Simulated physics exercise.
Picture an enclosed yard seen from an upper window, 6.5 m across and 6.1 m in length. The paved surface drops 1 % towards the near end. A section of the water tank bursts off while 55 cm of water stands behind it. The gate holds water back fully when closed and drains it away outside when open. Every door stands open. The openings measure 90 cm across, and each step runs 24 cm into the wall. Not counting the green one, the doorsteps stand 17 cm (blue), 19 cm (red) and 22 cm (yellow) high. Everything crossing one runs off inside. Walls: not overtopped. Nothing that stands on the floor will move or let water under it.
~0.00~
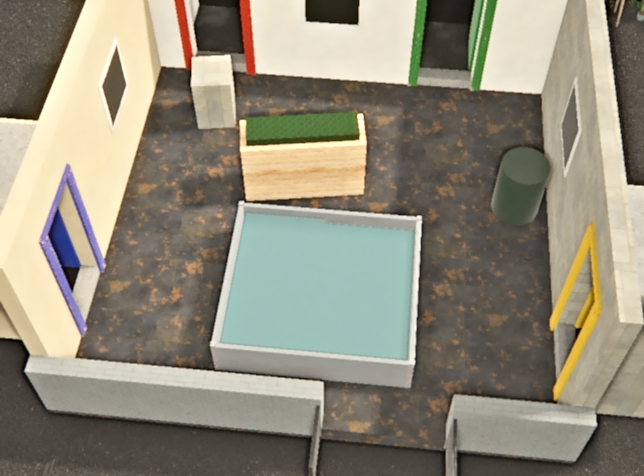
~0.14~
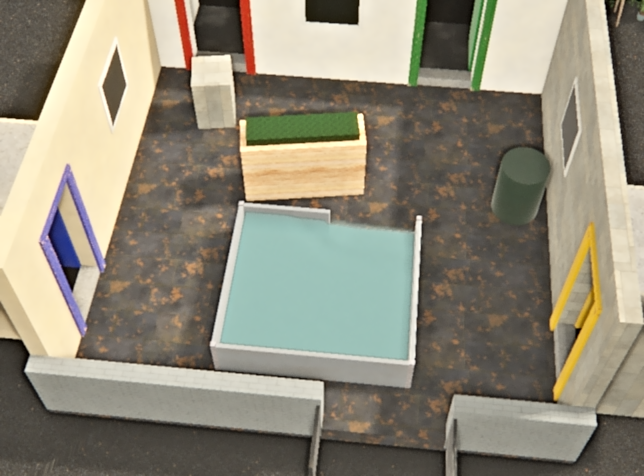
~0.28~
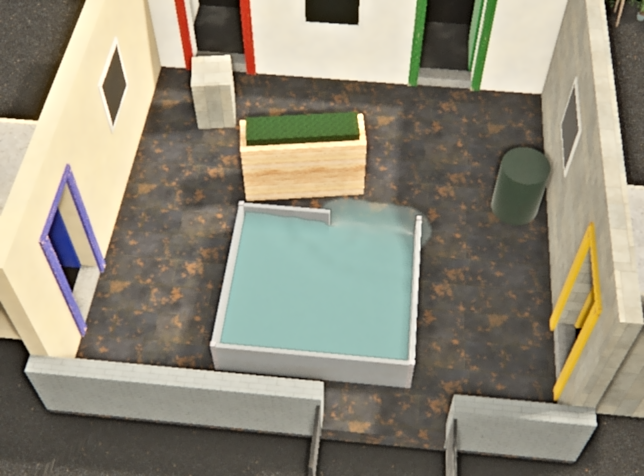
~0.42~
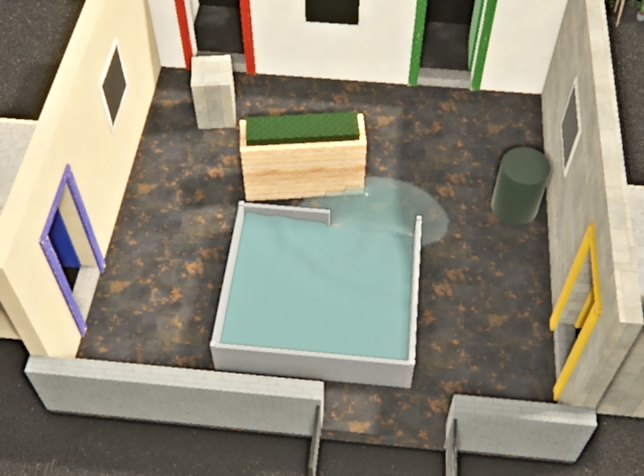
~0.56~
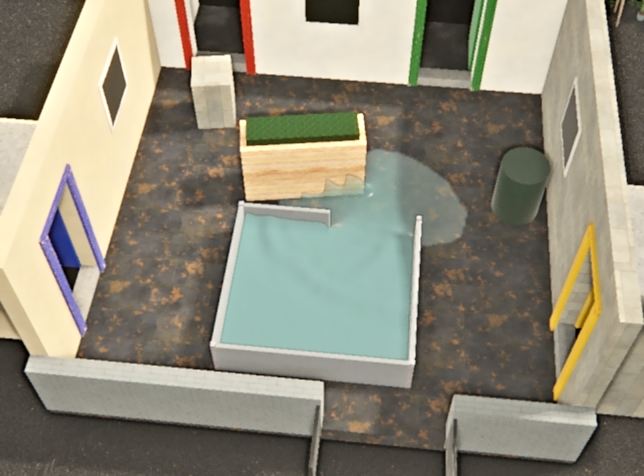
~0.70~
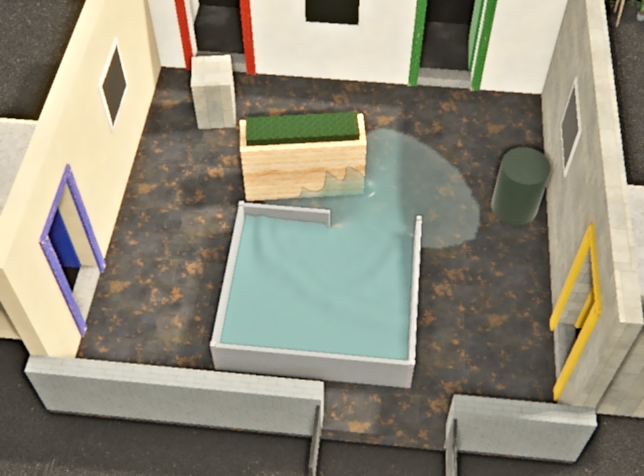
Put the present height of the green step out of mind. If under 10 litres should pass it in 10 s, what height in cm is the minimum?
The minimum is around 20 cm.
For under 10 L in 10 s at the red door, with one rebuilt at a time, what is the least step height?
The red door needs around 8.0 cm.
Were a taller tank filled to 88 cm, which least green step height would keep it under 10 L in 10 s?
Then around 36 centimetres.
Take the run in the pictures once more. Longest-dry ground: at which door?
It's the yellow one.
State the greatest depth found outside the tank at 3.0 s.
I'd estimate roughly 32 cm.
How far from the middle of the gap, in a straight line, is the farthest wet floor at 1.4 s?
Roughly 3.4 m from the gap.
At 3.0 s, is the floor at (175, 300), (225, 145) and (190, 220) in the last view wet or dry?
1: Unwetted; 2: Unwetted; 3: Awash.
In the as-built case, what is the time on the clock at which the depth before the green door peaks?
I'd guess close to 1.6 seconds.
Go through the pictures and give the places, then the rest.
In the first picture, still water, 55 cm deep, in the water tank at (321, 282); the green door at (450, 41) is dry.
In the second picture, water pours out on the far side and has run 0.2 m, to a hidden place; about 5 cm deep outside, 55 cm at the back.
In the third picture, the front is at (338, 204), 0.7 m from the gap on the far side; 0.9 m2 of floor is wet, 55 cm left at the back.
In the fourth picture, the gap is on the far side, the front 1.1 m out at (368, 181); the back of the water tank holds 55 cm.
In the fifth picture, water pours out on the far side and has run 1.7 m, to (378, 153); about 6 cm deep outside, 55 cm at the back.
In the sixth picture, the front is at (380, 133), 2.2 m from the gap on the far side; 3.2 m2 of floor is wet, 55 cm left at the back; 1.4 m in a straight line remain to the green door at (450, 41).
After 1.4 s water covers 25 % of the floor, deepest (37 cm) near (347, 195); 12 cm at the green door, 0 litres in over its 17 cm step.
After 3.0 s water covers 45 % of the floor, deepest (32 cm) near (487, 96); 21 cm at the green door, 16 litres in over its 17 cm step.
After 10.0 s water covers 95 % of the floor, deepest (16 cm) near (67, 386); 7 cm at the green door, 32 litres in over its 17 cm step.
At the green door as built, the water arrived by 1.3 s and peaked near 23 cm at 1.6 s.
Run again over the same 10 s with other heights there, 20 litres in over 18.5 cm, 4 litres over 21.5 cm. The limit of 10 litres is kept from about 20 cm up.
